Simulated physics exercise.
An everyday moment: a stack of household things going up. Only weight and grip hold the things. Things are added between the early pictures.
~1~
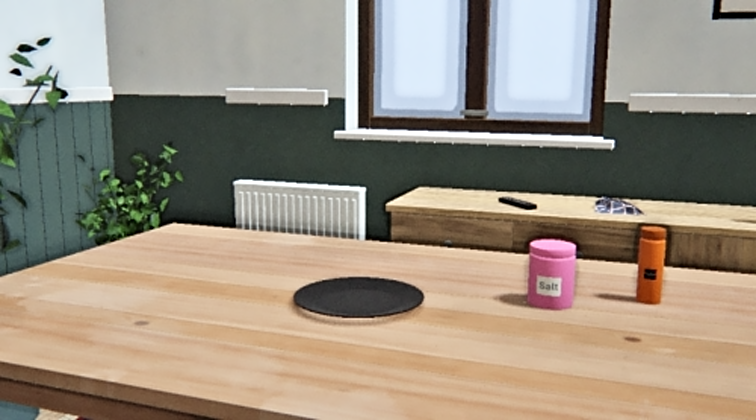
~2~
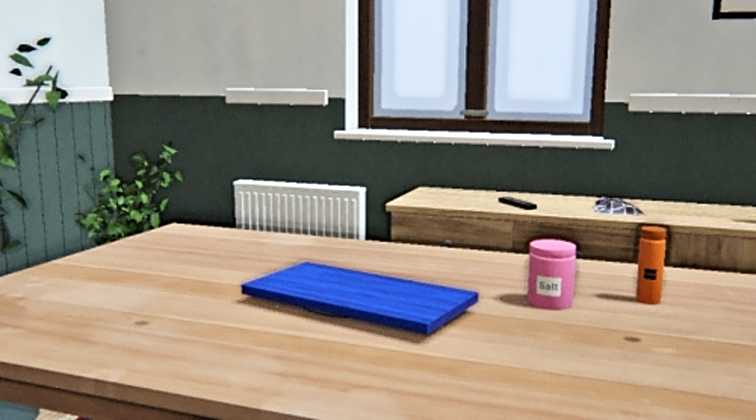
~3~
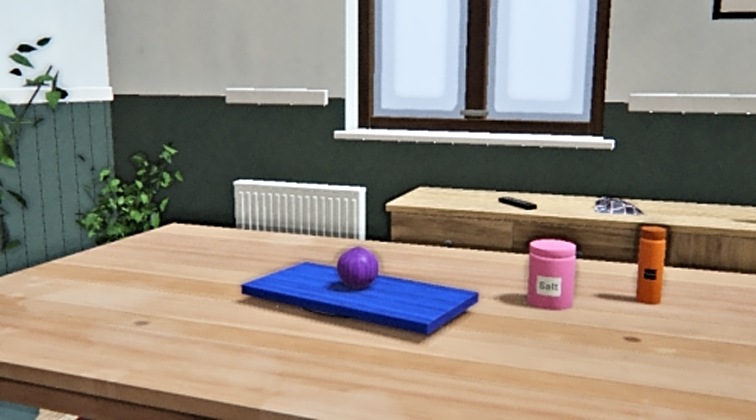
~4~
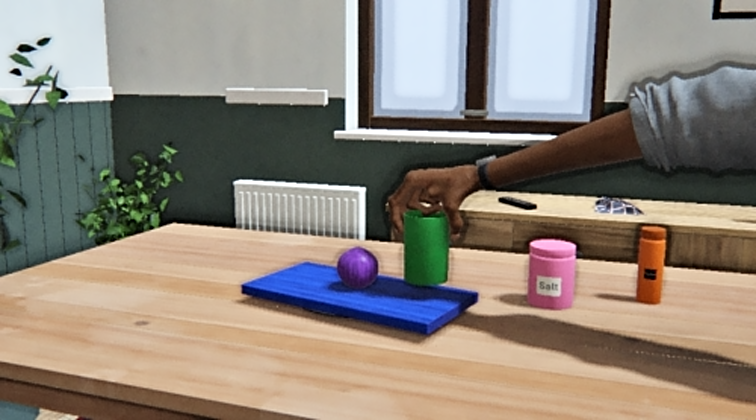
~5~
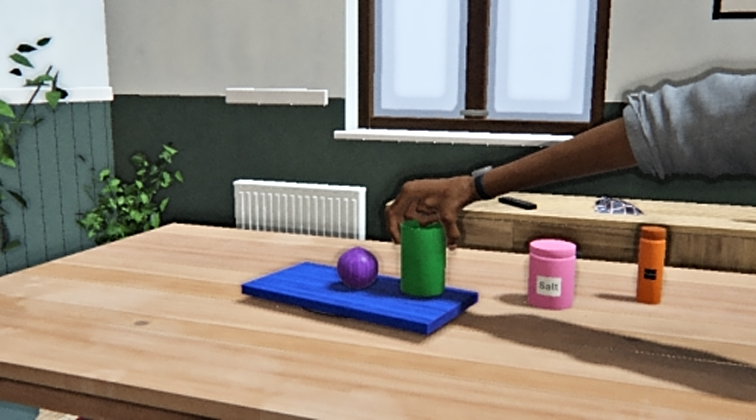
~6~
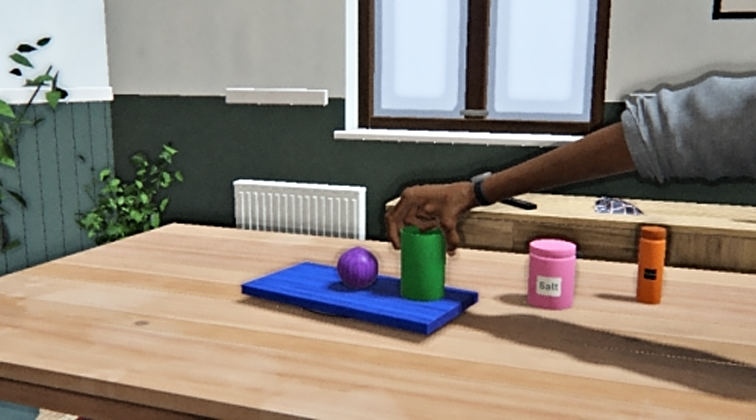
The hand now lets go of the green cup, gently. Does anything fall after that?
It keeps its balance.
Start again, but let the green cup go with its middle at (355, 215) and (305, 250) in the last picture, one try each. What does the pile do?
First try: It loses its balance; second try: It holds.
Then, 0.20 s after the last picture, nothing has stirred.
Then, 0.40 s after the last picture, green cup resting near (423, 264).
At rest, all 6 in place. Seen from the same camera at the end, green cup near (423, 264). The pile stays up.
